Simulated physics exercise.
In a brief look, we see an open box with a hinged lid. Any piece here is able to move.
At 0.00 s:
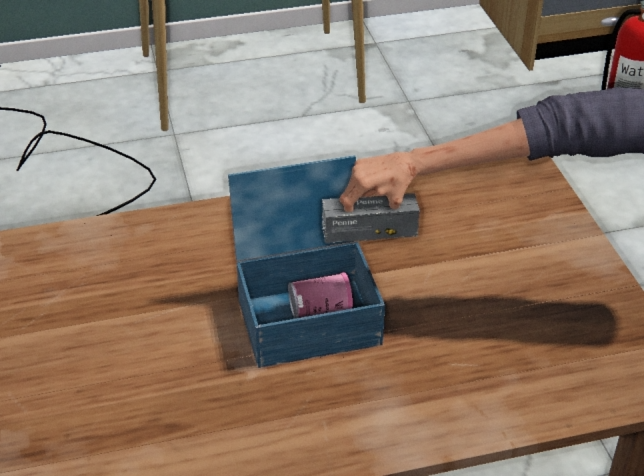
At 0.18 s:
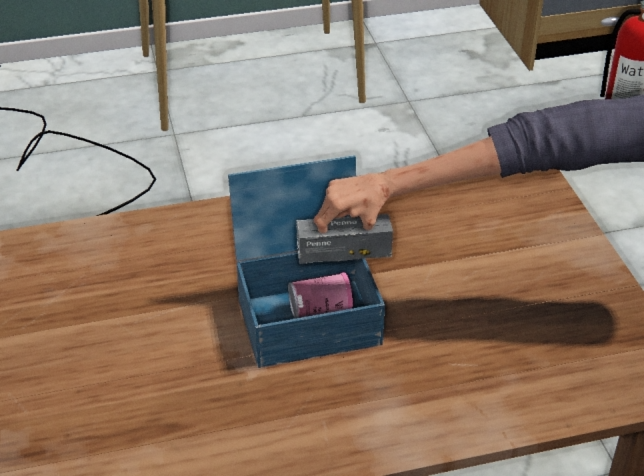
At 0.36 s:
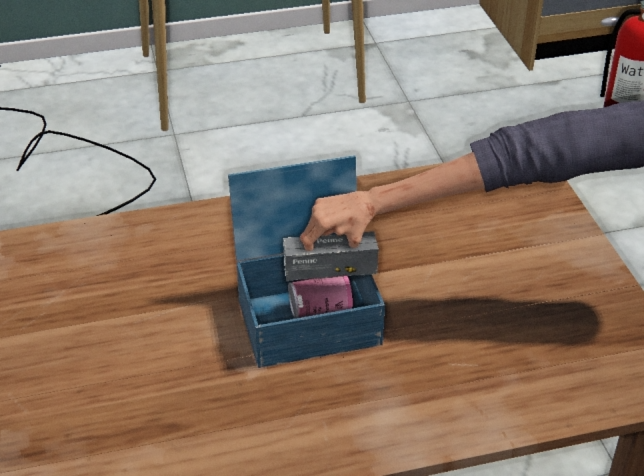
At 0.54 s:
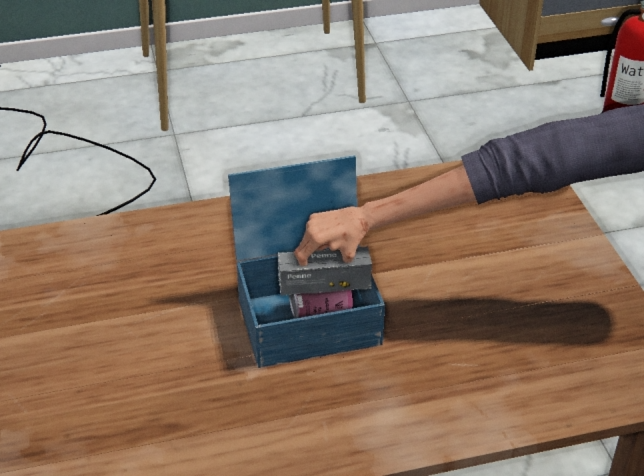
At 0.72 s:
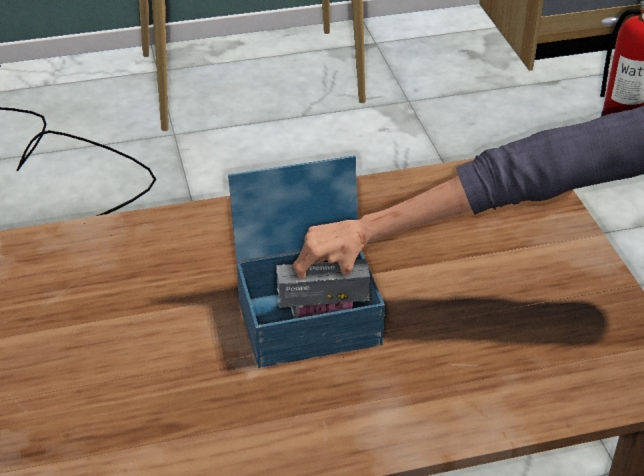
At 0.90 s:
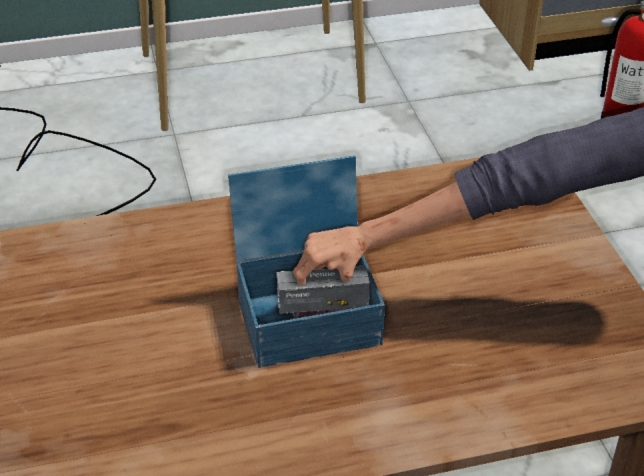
A hand lowers a grey carton into an open blue box holding a pink tin.
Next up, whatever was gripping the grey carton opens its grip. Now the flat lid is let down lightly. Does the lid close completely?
Yes: I expect the lid to settle fully.
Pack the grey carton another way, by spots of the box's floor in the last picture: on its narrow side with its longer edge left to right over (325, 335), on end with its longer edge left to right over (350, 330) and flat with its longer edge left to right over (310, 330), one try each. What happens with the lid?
With the first placement the lid ends up closed; with the second, it remains open; with the third, it ends up closed.
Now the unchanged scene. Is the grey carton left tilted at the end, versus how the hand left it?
It stays as it was set.
After 1.80 s, lid starting down; grey carton shifted a little near (321, 325); pink tin shifted a little.
After 2.50 s, lid 57° above the rim; grey carton shifted a little near (321, 325); pink tin shifted a little.
After 2.90 s, lid 17° above the rim; grey carton shifted a little near (321, 325); pink tin shifted a little.
In the end (3.5 s), lid shut; moved from the start, grey carton; pink tin unmoved. At the end, from the last picture's camera, grey carton near (321, 325).
